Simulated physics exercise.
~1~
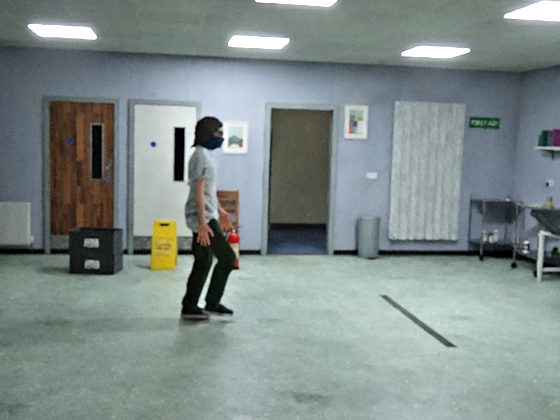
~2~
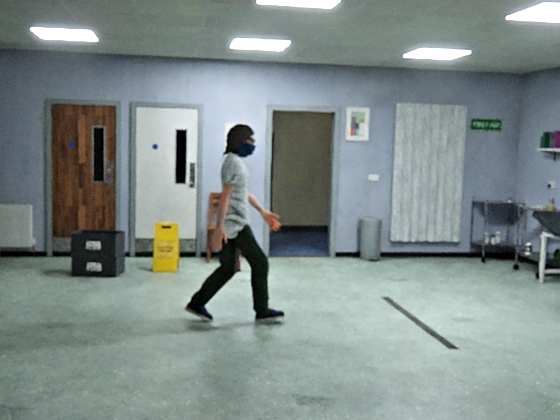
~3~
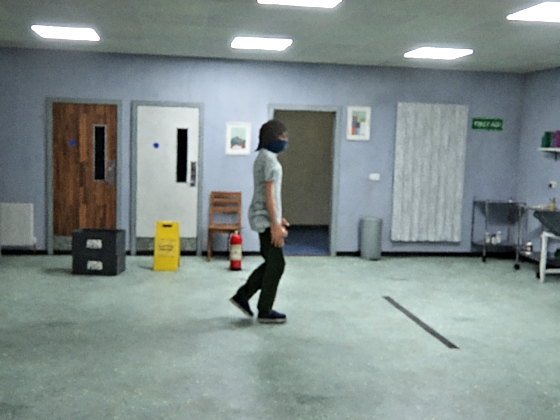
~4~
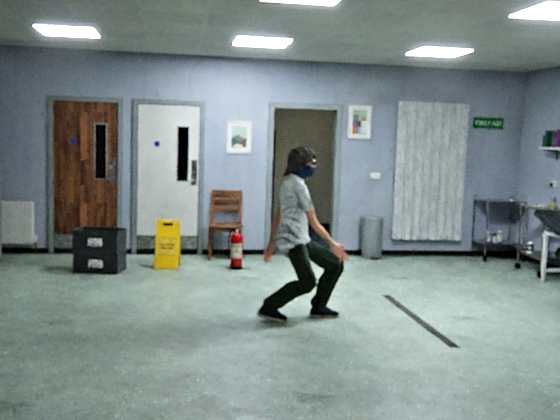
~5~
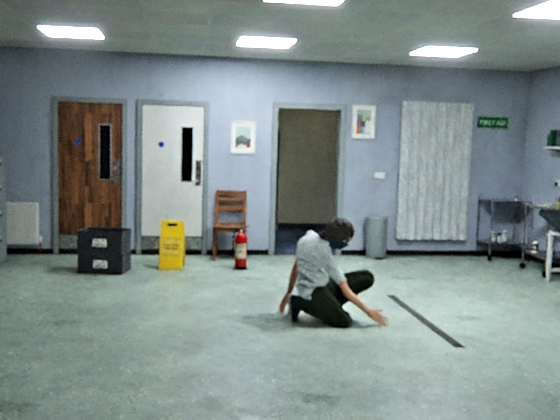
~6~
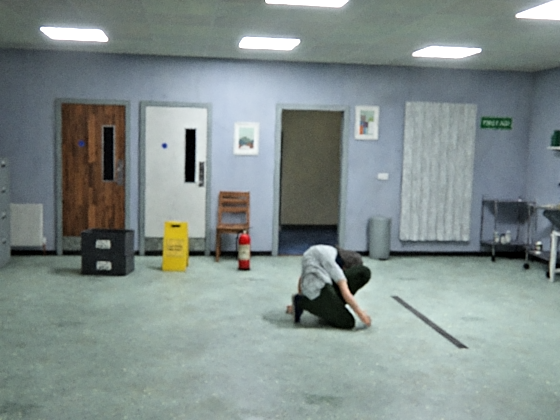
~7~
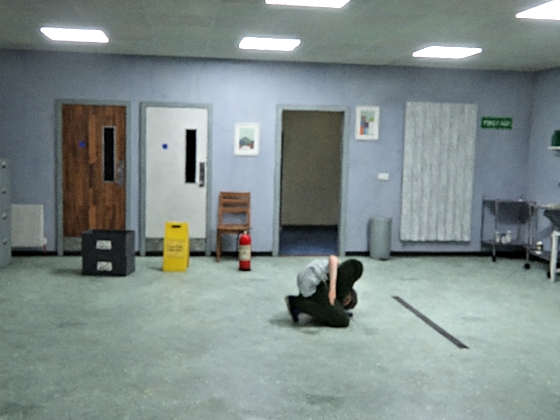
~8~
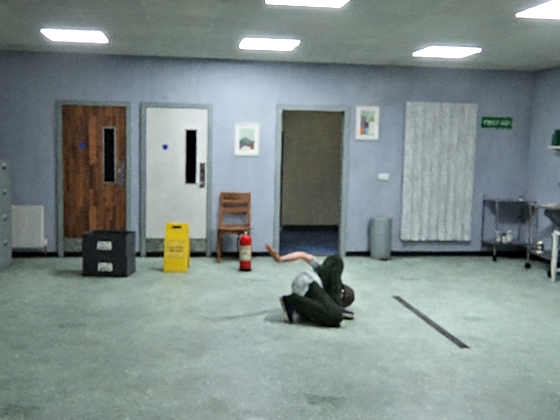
A masked person in a grey shirt walked right across a large room, then bent their knees, dropped to the floor and folded forward with hands reaching down, ending up curled low with one arm raised behind, head short of the black strip.
